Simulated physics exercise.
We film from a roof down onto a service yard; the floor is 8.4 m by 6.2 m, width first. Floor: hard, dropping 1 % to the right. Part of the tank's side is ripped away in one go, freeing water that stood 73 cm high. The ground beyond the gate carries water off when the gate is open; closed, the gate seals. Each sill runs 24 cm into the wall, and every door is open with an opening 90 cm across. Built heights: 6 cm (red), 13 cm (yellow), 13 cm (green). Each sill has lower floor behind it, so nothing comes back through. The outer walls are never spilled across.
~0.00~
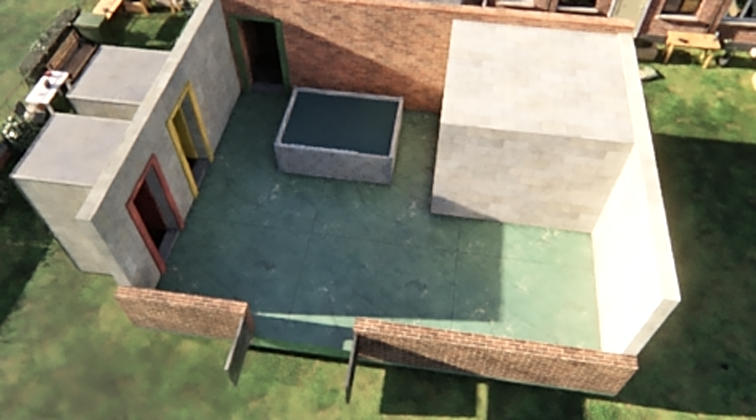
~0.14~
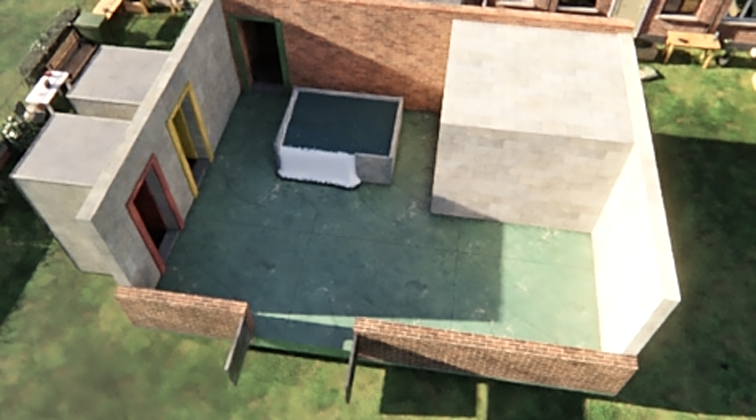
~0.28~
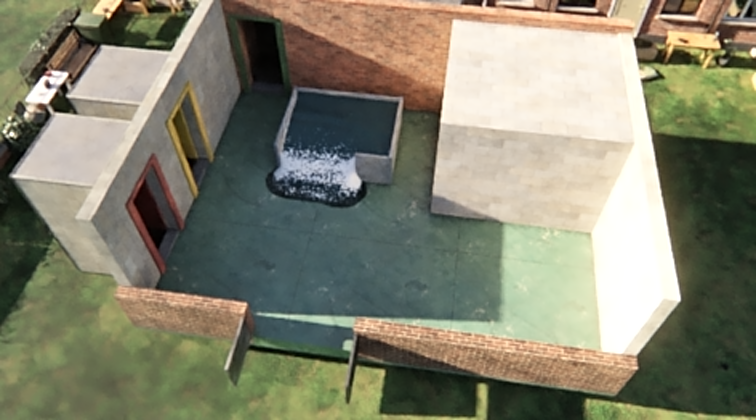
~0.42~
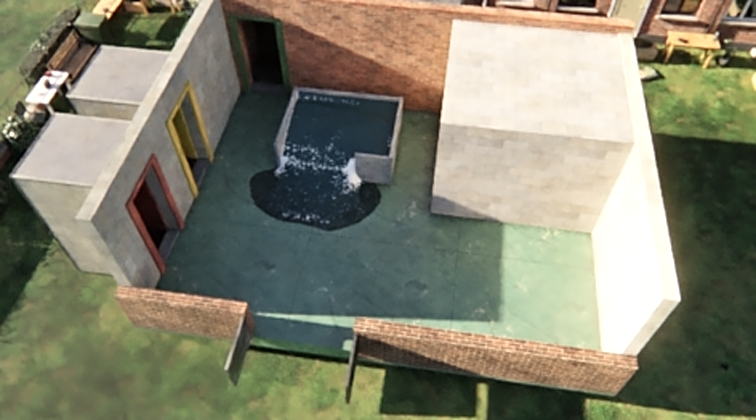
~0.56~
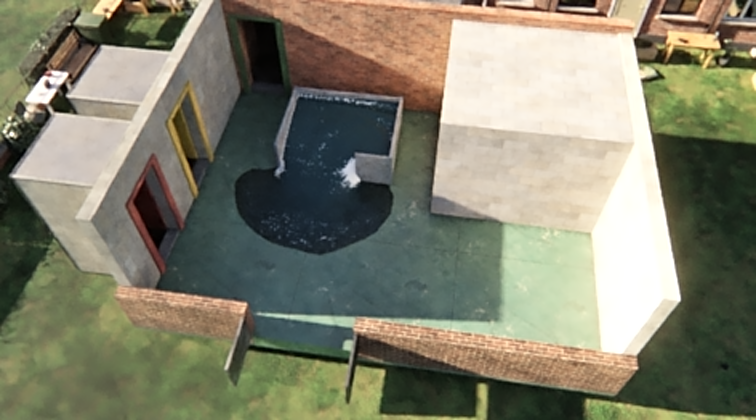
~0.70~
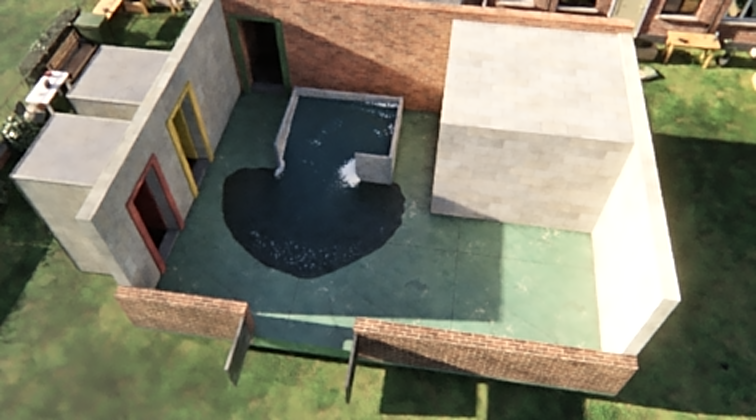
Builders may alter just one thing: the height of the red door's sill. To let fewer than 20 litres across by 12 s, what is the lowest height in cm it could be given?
The lowest such height is close to 16 cm.
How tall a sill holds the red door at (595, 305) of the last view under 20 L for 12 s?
It needs about 9.5 cm.
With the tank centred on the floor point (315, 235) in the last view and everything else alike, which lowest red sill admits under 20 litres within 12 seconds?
With that change, some 11.0 centimetres.
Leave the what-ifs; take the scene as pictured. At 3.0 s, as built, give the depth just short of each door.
In cm - red: 16, yellow: 4, green: 0.
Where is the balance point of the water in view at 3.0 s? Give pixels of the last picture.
Approximately (304, 214).
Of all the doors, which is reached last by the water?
That'd be the green one.
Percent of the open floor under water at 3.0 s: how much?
Approximately 50 % of it.
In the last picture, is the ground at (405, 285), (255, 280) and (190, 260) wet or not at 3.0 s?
I'd mark them touched by the flood, touched by the flood and touched by the flood, respectively.
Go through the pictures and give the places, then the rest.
Still water, 73 cm deep, in the tank at (341, 124); the red door at (158, 218) is dry, in the first frame.
Water pours out at (318, 167) and has run 0.3 m, to (345, 188); about 6 cm deep outside, 73 cm at the back, in the second frame.
Water pours out at (318, 168) and has run 0.8 m, to (333, 204); about 12 cm deep outside, 73 cm at the back, in the third frame.
Water pours out at (318, 168) and has run 1.4 m, to (319, 225); about 10 cm deep outside, 68 cm at the back, in the fourth frame.
The gap is at (318, 168), the front 2.0 m out at (304, 248); the back of the tank holds 61 cm, in the fifth frame.
The front is at (297, 273), 2.6 m from the gap at (318, 168); 6.9 m2 of floor is wet, 63 cm left at the back; the red door at (158, 218), 3.5 m from the gap, is still 1.3 m from the nearest water, in the sixth frame.
After 1.4 s water covers 40 % of the floor, deepest (34 cm) near (311, 179); 2 cm at the red door, 0 litres in over its 6 cm sill.
After 3.0 s water covers 50 % of the floor, deepest (32 cm) near (222, 319); 16 cm at the red door, 42 litres in over its 6 cm sill.
After 12.0 s water covers 95 % of the floor, deepest (14 cm) near (567, 369); 2 cm at the red door, 129 litres in over its 6 cm sill.
At the red door as built, the water arrived by 1.4 s and peaked near 19 cm at 3.4 s.
Run again over the same 12 s with other heights there, 41 litres in over 13 cm, 12 litres over 18 cm. The limit of 20 litres is kept from about 16 cm up.
